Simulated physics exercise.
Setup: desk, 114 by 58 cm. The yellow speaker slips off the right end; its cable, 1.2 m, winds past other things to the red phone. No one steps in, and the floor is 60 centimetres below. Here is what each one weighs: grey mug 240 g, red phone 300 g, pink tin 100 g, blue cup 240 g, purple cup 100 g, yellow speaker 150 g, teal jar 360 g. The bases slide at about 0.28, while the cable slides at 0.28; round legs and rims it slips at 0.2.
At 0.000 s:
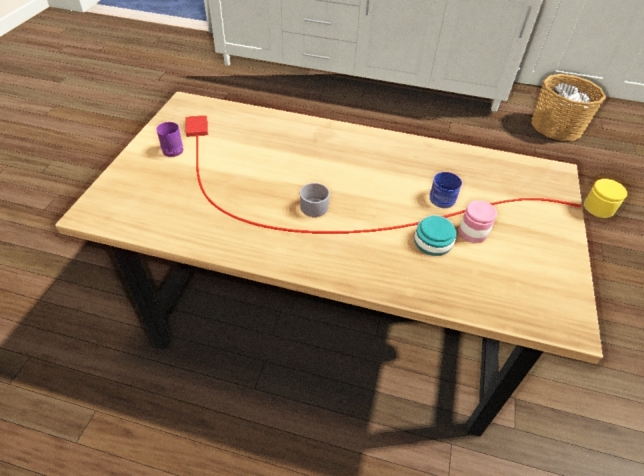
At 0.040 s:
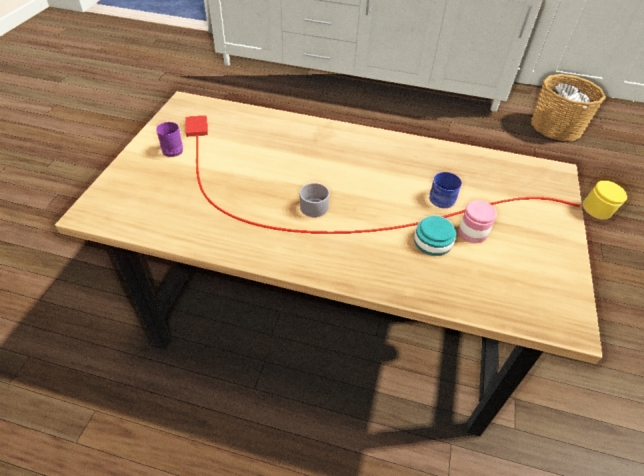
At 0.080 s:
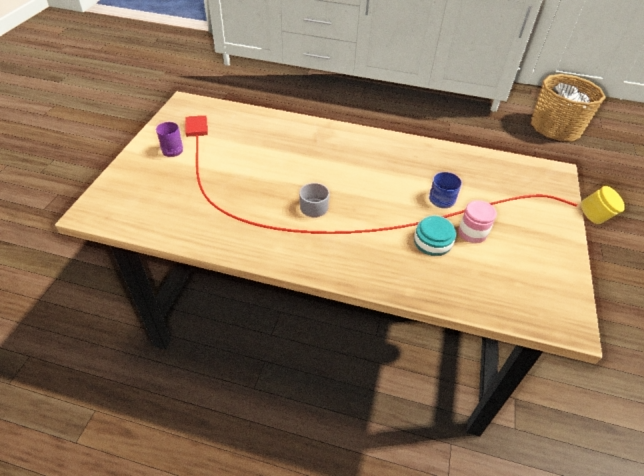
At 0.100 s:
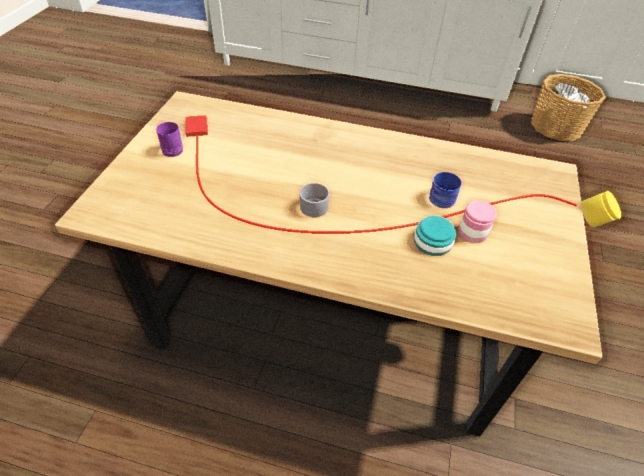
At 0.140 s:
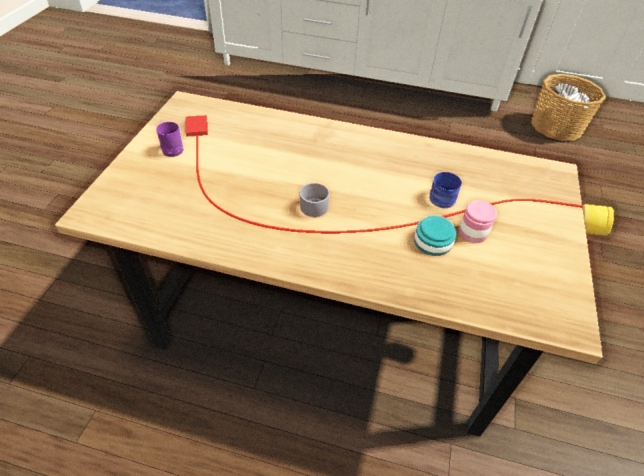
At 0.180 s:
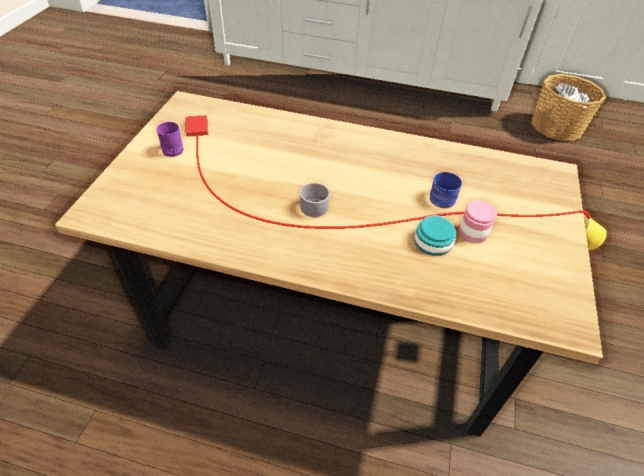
A yellow speaker tilts and sinks past the table's right edge, shifting the red cable.
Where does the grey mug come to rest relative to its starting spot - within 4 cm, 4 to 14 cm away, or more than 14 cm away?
Outcome: An in-between shift.
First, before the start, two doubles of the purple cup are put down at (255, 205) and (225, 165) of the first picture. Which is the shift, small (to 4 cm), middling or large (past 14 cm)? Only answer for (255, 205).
Big.
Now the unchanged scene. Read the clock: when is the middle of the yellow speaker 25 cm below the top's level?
Close to 0.44 s.
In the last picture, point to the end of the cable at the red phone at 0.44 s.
It sits close to (225, 140) in the last view.
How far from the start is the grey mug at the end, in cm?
Net shift for the grey mug is around 8 cm.
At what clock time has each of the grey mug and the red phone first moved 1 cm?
Approx. times - grey mug: 0.30 s, red phone: 0.30 s.
By 0.4 s, the cable's tail end at (225, 140); grey mug 6 cm off its start, yellow speaker over the edge, red phone 6 cm off its start.
By 0.7 s, the cable's tail end at (233, 148); grey mug 8 cm off its start, yellow speaker over the edge, red phone 10 cm off its start.
By 0.9 s, the cable's tail end at (243, 153); grey mug 9 cm off its start at (335, 172), red phone 13 cm off its start at (231, 142), yellow speaker over the edge.
By 1.2 s, the cable's tail end at (248, 155); grey mug 9 cm off its start, red phone 15 cm off its start, yellow speaker over the edge.
By 2.4 s, the cable's tail end at (250, 156); grey mug 9 cm off its start at (335, 172), red phone 16 cm off its start at (238, 146), yellow speaker over the edge.
